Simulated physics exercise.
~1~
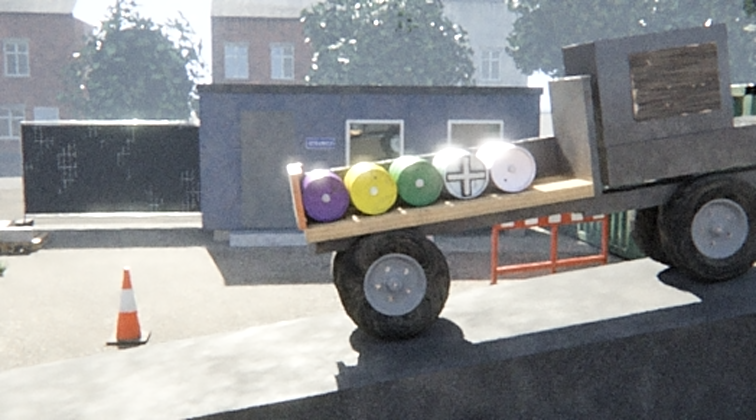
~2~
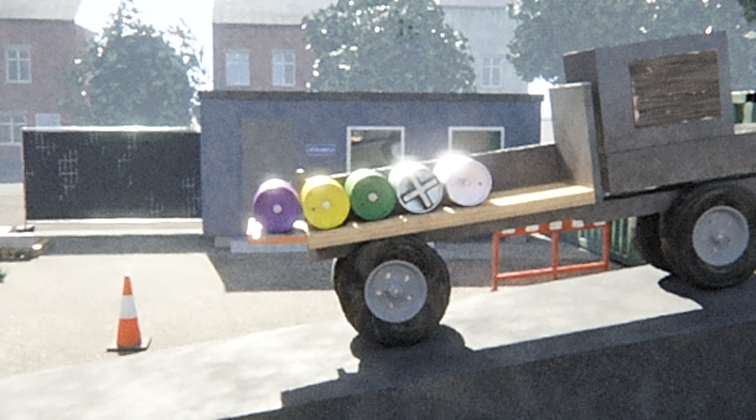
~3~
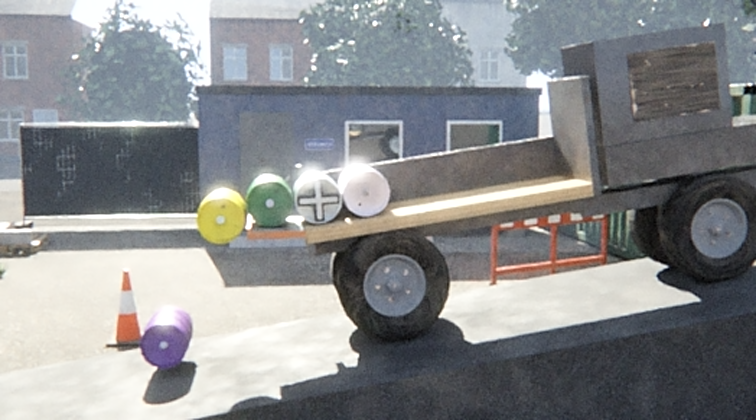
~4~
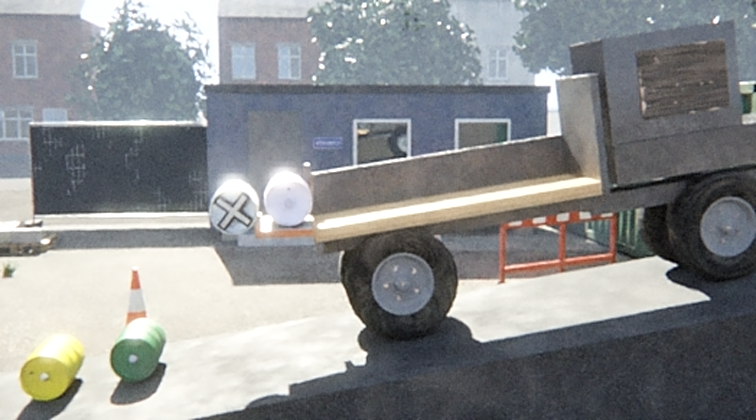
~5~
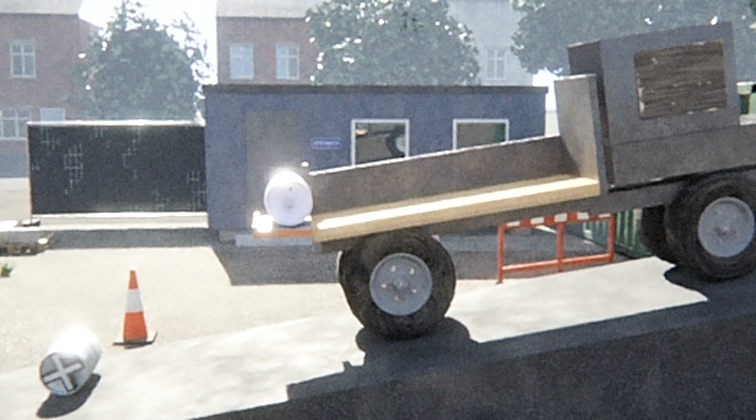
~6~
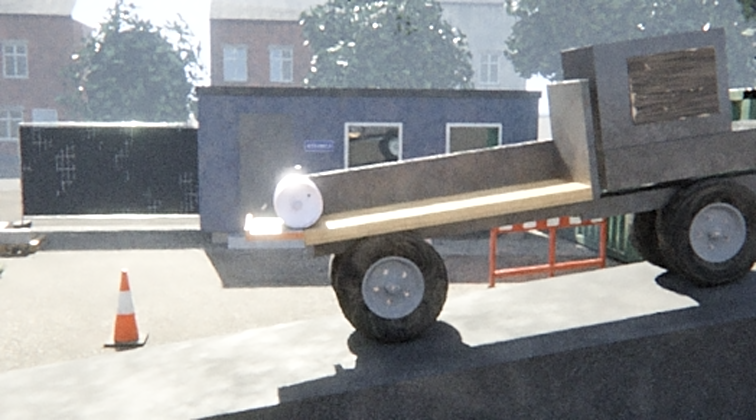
Colourful kegs roll left off a sloping pick-up bed, leaving only the white one aboard.
